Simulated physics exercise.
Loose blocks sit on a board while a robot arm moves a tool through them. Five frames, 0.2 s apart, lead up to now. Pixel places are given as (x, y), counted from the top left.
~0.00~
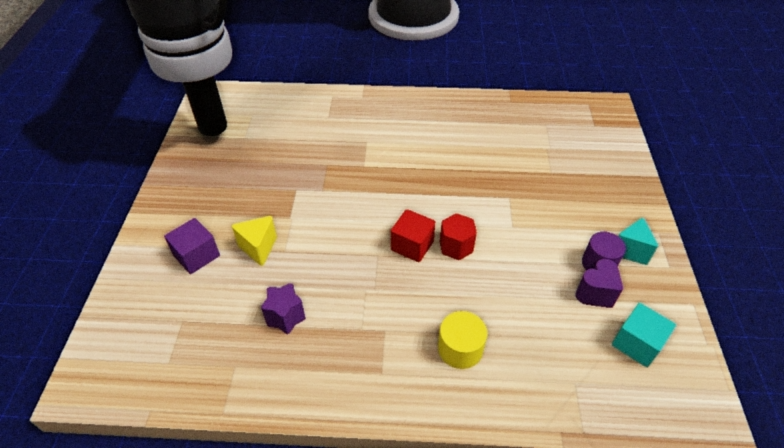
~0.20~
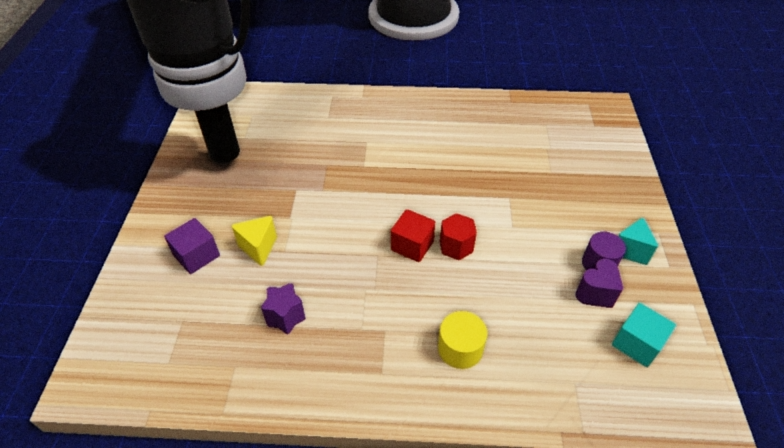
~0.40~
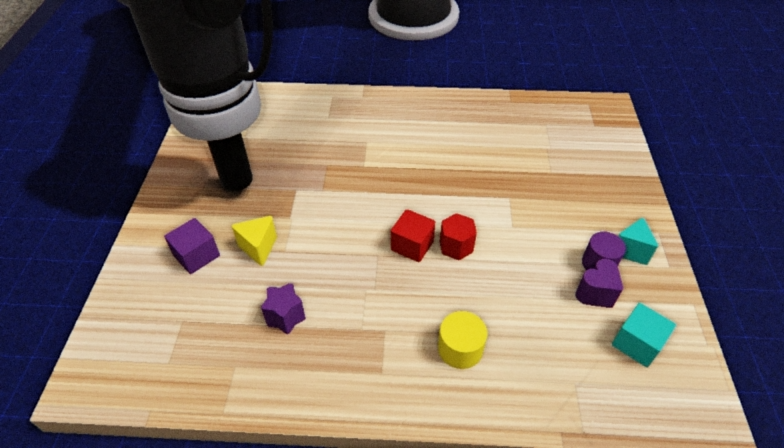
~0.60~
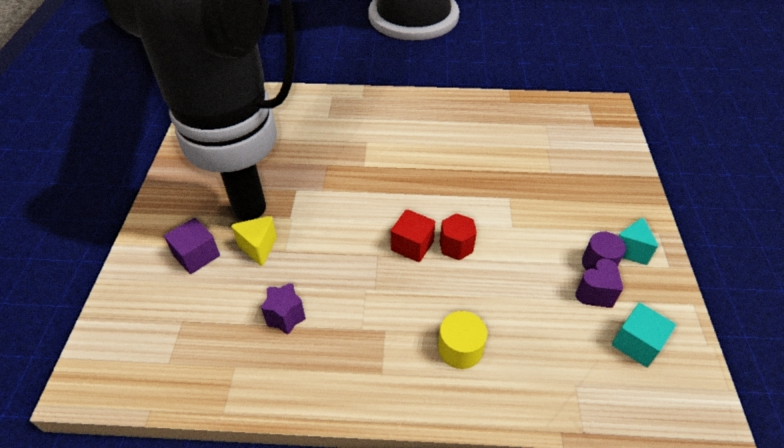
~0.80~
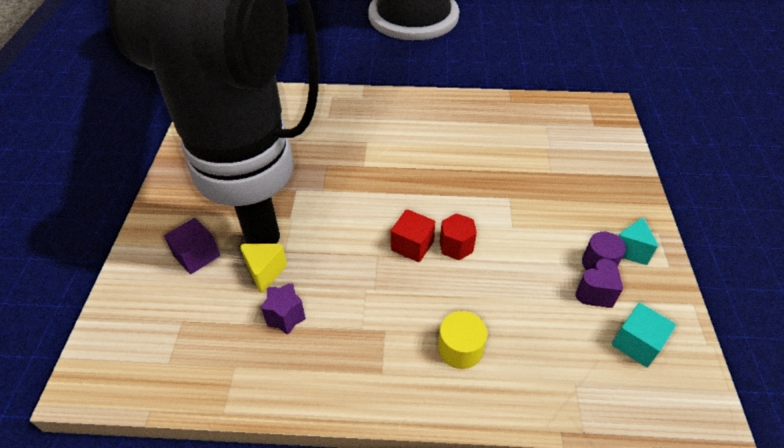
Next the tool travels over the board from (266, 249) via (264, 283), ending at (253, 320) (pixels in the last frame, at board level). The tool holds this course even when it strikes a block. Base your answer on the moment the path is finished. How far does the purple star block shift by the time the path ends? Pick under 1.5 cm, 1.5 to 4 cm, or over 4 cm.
By the end of the path, it will have gone between 1.5 and 4 cm.
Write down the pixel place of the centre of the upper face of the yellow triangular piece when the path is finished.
So, by the moment the path ends, you'll find the top centre of the yellow triangular piece at (254, 330).
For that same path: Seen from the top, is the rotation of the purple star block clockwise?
The answer is no.
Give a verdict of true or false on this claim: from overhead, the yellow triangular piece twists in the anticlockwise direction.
The statement is true.
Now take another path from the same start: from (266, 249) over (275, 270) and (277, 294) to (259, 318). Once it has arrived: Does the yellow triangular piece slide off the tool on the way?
I'd say no.
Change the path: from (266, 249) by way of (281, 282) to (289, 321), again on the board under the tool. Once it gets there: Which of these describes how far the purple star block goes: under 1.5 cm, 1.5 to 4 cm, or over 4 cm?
Beyond 4 cm.
What follows on the original path. Halfway along, tool (261, 274); yellow triangular piece (259, 292); purple star block (286, 307), turned 30° anticlockwise.
At the end, tool (250, 310); purple four-sided block unmoved; yellow triangular piece (254, 330), turned 30° anticlockwise; purple star block (291, 315), turned 75° anticlockwise.
